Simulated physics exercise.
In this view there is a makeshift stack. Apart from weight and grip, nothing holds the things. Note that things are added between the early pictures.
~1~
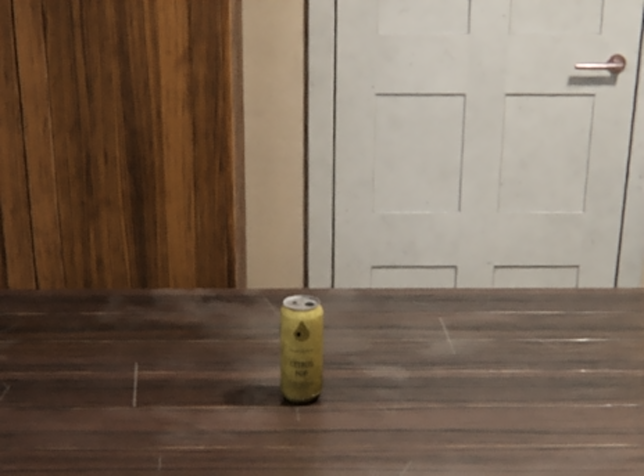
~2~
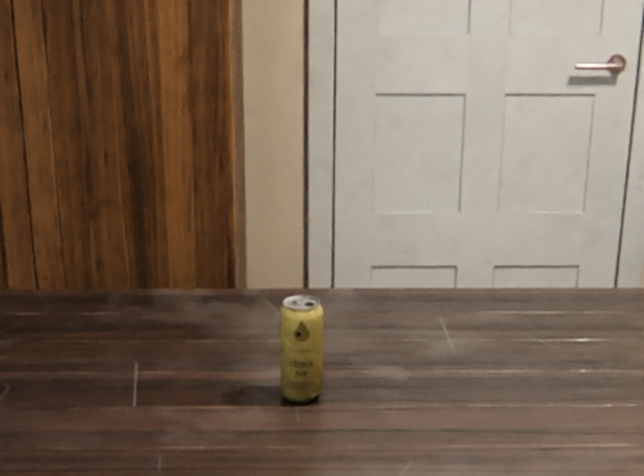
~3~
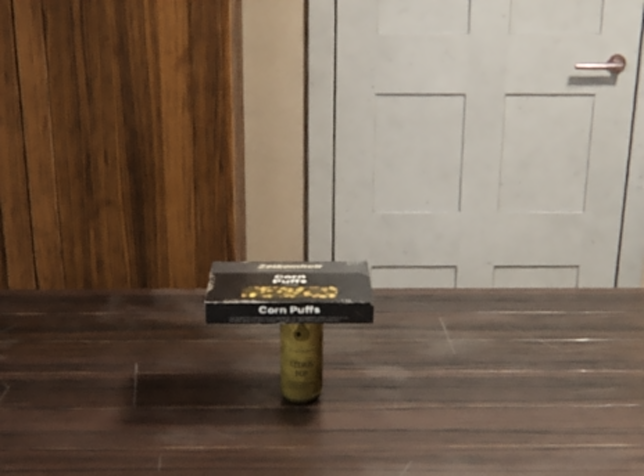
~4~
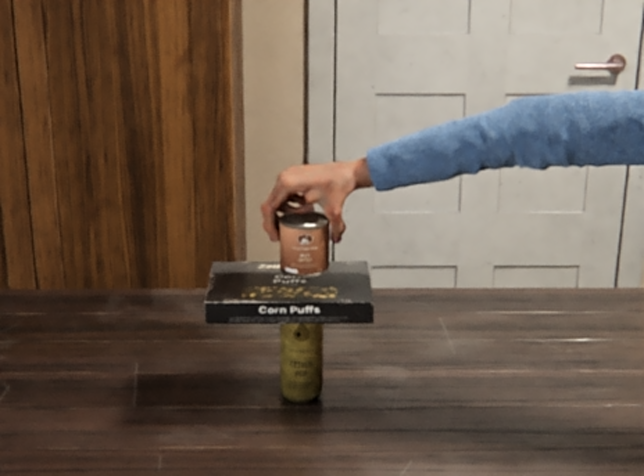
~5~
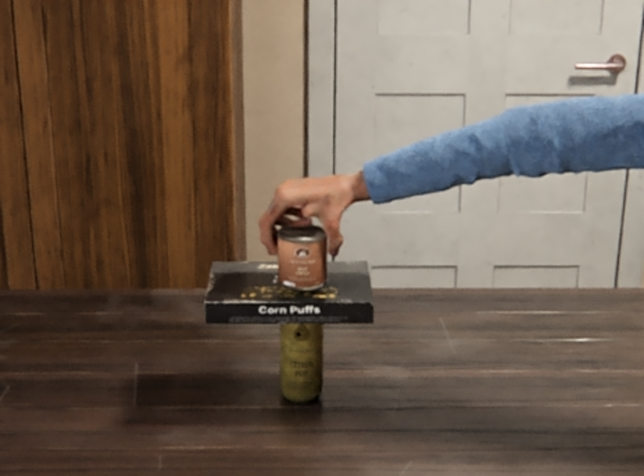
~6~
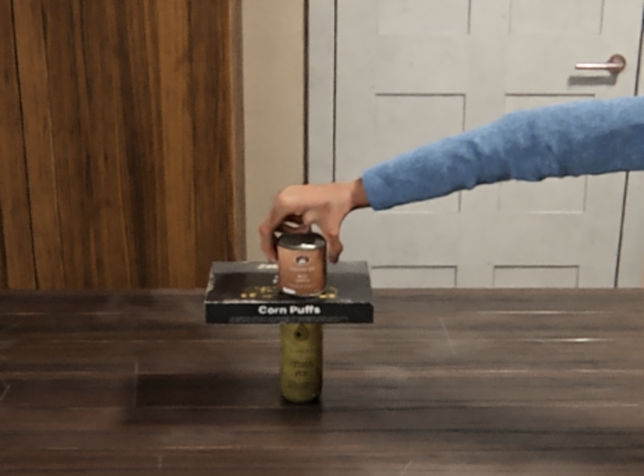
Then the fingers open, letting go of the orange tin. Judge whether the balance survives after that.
Nothing drops or tips.
Then, 0.60 s past the last view, nothing moves.
Then, 1.40 s past the last view, orange tin resting near (302, 265).
Finally, all 3 still in place. Final places as the last picture's camera would see them, orange tin near (302, 265). The stack keeps its balance.
